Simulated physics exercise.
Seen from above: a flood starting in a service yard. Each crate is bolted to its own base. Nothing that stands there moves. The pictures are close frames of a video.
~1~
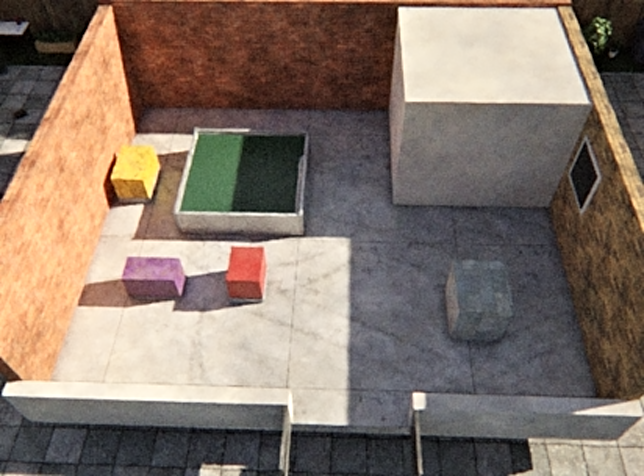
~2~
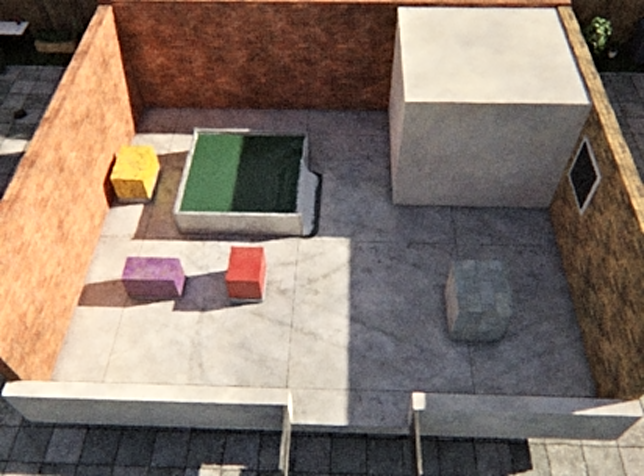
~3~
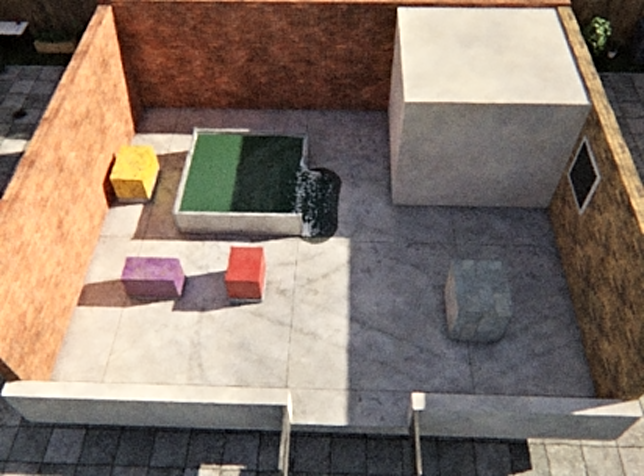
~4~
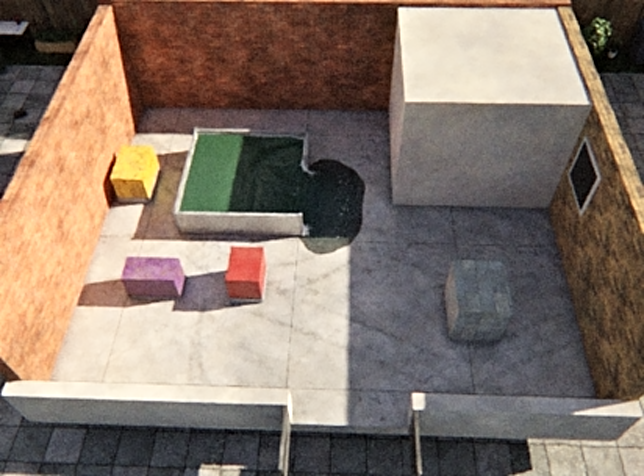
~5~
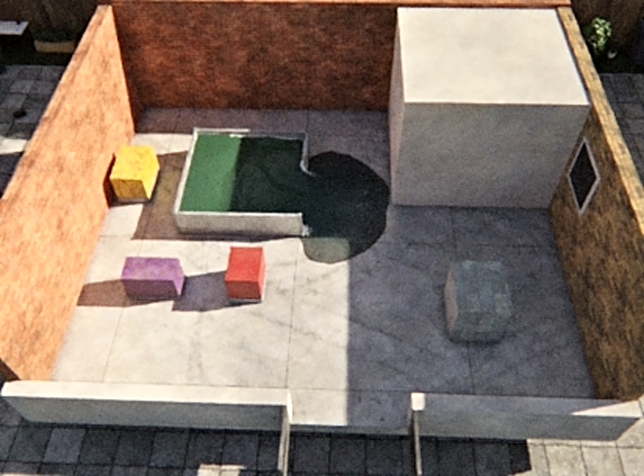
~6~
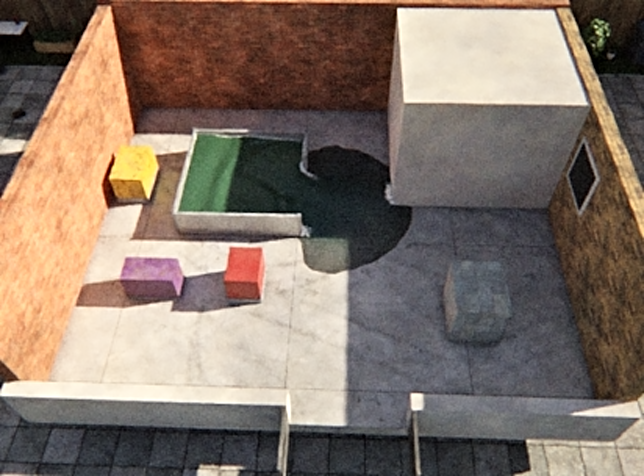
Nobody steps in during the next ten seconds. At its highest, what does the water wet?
In the end: The yellow crate keeps dry; the red crate keeps dry; the purple crate keeps dry.
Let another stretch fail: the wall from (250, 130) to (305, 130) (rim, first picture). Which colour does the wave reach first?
First comes the yellow crate.
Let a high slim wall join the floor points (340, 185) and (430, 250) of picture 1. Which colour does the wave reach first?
The yellow crate.
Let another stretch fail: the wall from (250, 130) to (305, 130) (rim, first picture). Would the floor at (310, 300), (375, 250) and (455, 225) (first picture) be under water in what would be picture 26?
In that order: No water, wet, not flooded.
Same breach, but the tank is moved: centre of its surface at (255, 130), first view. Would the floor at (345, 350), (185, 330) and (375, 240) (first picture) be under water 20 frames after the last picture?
In turn: Covered, no water, flooded.
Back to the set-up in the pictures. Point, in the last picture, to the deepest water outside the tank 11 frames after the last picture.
Close to (385, 198).
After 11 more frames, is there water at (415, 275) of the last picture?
Verdict: Awash.
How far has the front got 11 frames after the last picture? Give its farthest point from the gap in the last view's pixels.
At about (560, 291).
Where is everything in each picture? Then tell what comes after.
The first frame shows the open tank at (245, 172) is whole and still.
In the second frame, the front is at (310, 235), out from the gap at (302, 198).
In the third frame, water pours out at (302, 199) and has run to (319, 240).
In the fourth frame, the front is at (348, 171), out from the gap at (302, 199).
In the fifth frame, water pours out at (302, 199) and has run to (383, 187).
In the sixth frame, water pours out at (301, 199) and has run to (407, 214).
A moment on, water covers 20 % of the floor; the yellow crate not reached, the red crate not reached, the purple crate not reached.
Next, water covers 30 % of the floor; the yellow crate not reached, the red crate not reached, the purple crate not reached.
Then, water covers 40 % of the floor; the yellow crate not reached, the red crate not reached, the purple crate not reached.
Later, water covers 60 % of the floor; the yellow crate water round its plinth, the red crate not reached, the purple crate not reached.
In the end, water covers 85 % of the floor; the yellow crate stayed above the water, the red crate stayed above the water, the purple crate stayed above the water.
